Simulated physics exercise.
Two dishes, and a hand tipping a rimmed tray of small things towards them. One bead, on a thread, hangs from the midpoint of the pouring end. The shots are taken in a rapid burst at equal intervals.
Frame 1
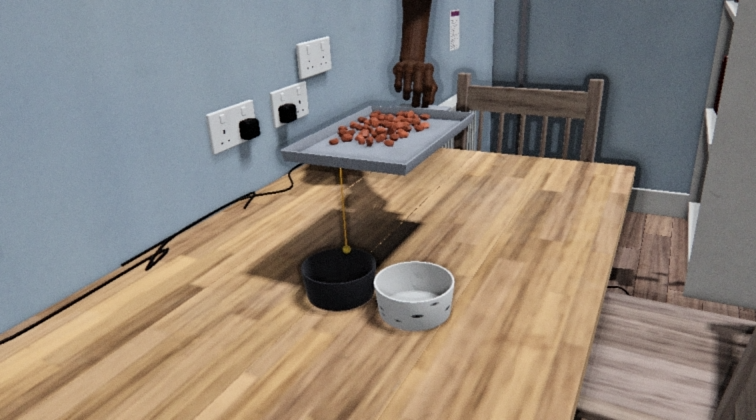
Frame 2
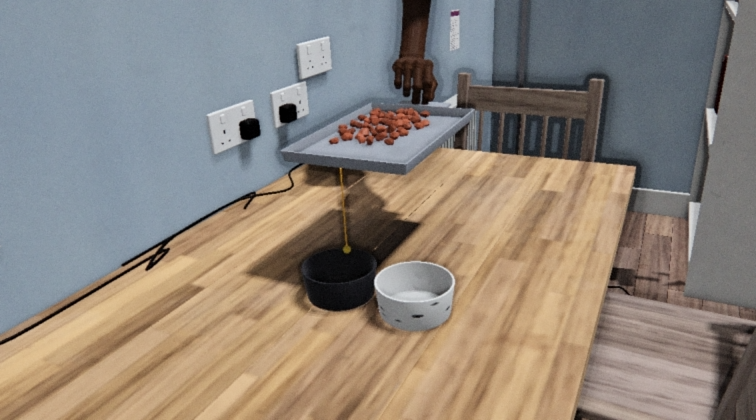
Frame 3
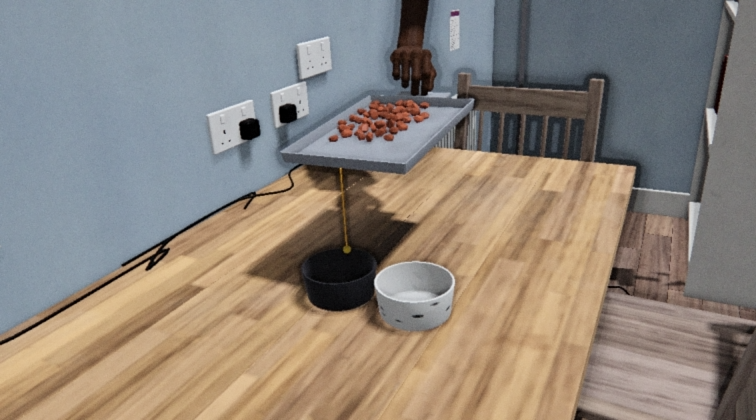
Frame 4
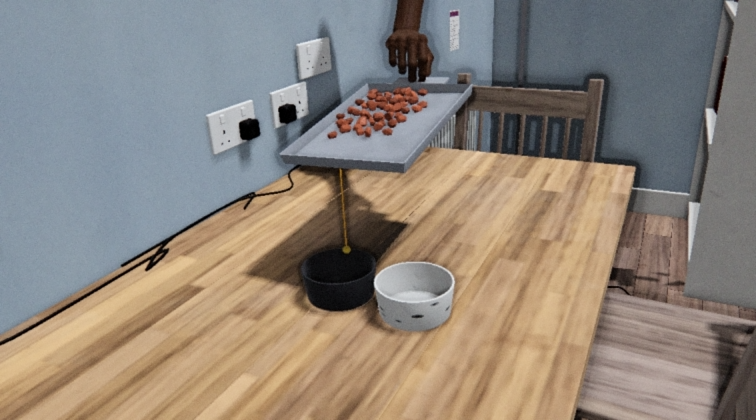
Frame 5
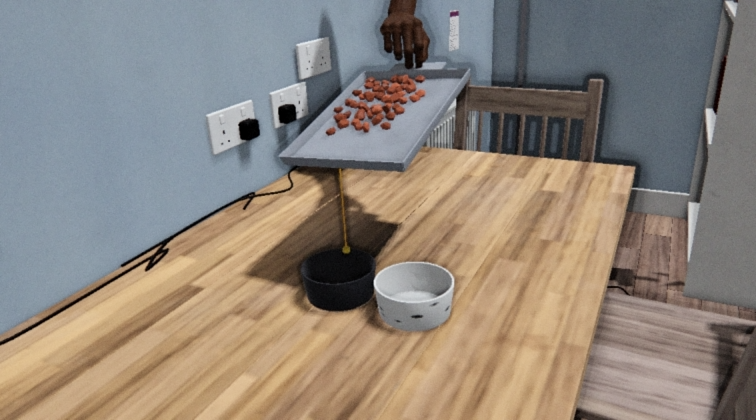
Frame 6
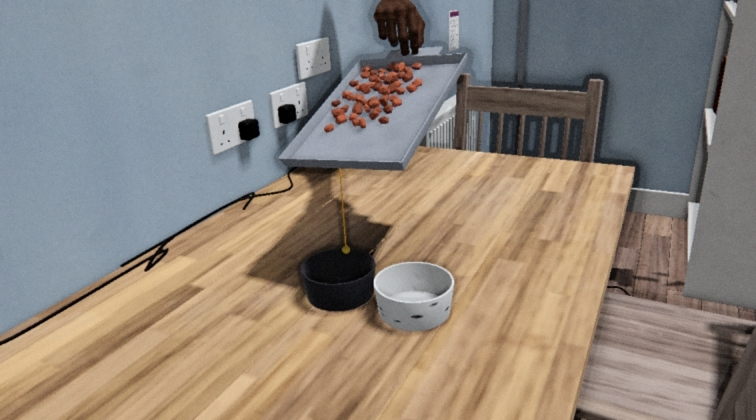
On a wooden table, a hand raises the far end of a tray of reddish bits.
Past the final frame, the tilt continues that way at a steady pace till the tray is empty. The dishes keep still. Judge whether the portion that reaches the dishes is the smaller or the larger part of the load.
It is the smaller part.
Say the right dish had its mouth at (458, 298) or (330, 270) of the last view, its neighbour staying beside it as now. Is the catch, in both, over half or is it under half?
At the first place under half, at the second most of it.
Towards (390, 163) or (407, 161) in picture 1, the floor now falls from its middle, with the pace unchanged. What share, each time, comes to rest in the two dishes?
About 70 and 80 per cent.
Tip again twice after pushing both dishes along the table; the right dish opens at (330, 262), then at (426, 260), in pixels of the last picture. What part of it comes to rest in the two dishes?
Trial 1 around 50 percent, trial 2 around 0 percent.
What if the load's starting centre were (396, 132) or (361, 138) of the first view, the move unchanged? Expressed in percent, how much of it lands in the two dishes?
The first start yields 30 per cent, the second 30 per cent.
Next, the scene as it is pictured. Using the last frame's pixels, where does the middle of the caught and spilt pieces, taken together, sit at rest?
Near (283, 302).
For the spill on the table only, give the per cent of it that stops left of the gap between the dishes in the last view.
Left share: Close to 100 %.
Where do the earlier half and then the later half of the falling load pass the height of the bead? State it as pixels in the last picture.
Earlier half at (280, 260), later half at (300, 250).
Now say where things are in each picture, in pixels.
Corners of the pouring end (283, 150) and (405, 163), level; middle of the load (391, 126), bits of crushed brick; left dish (320, 295); right dish (398, 314); bead on its thread (347, 249), in the first picture.
Corners of the pouring end (284, 150) and (405, 163), level; middle of the load (391, 124), in the second picture.
Corners of the pouring end (283, 151) and (404, 163), tipped barely, lowest at the left corner; middle of the load (390, 118), in the third picture.
Corners of the pouring end (282, 153) and (403, 162), tipped a little, lowest at the left corner; middle of the load (388, 109), in the fourth picture.
Corners of the pouring end (282, 155) and (402, 161), tipped clearly, lowest at the left corner; middle of the load (386, 99), in the fifth picture.
Corners of the pouring end (281, 157) and (401, 160), tipped clearly, lowest at the left corner; middle of the load (383, 90); left dish (320, 296); right dish (398, 314), in the sixth picture.
Just after the last frame, tray tipped steeply; the larger part on the tray; roughly a quarter in the air.
A moment on, tray tipped past a quarter turn; about a tenth on the tray; roughly a quarter in the left dish; roughly two thirds outside both; just a few in the air.
Further on, tray tipped past a quarter turn; roughly a quarter in the left dish; the larger part outside both.
When it is over, tray tipped past a quarter turn; not one in the right dish; roughly a quarter in the left dish; the larger part outside both.
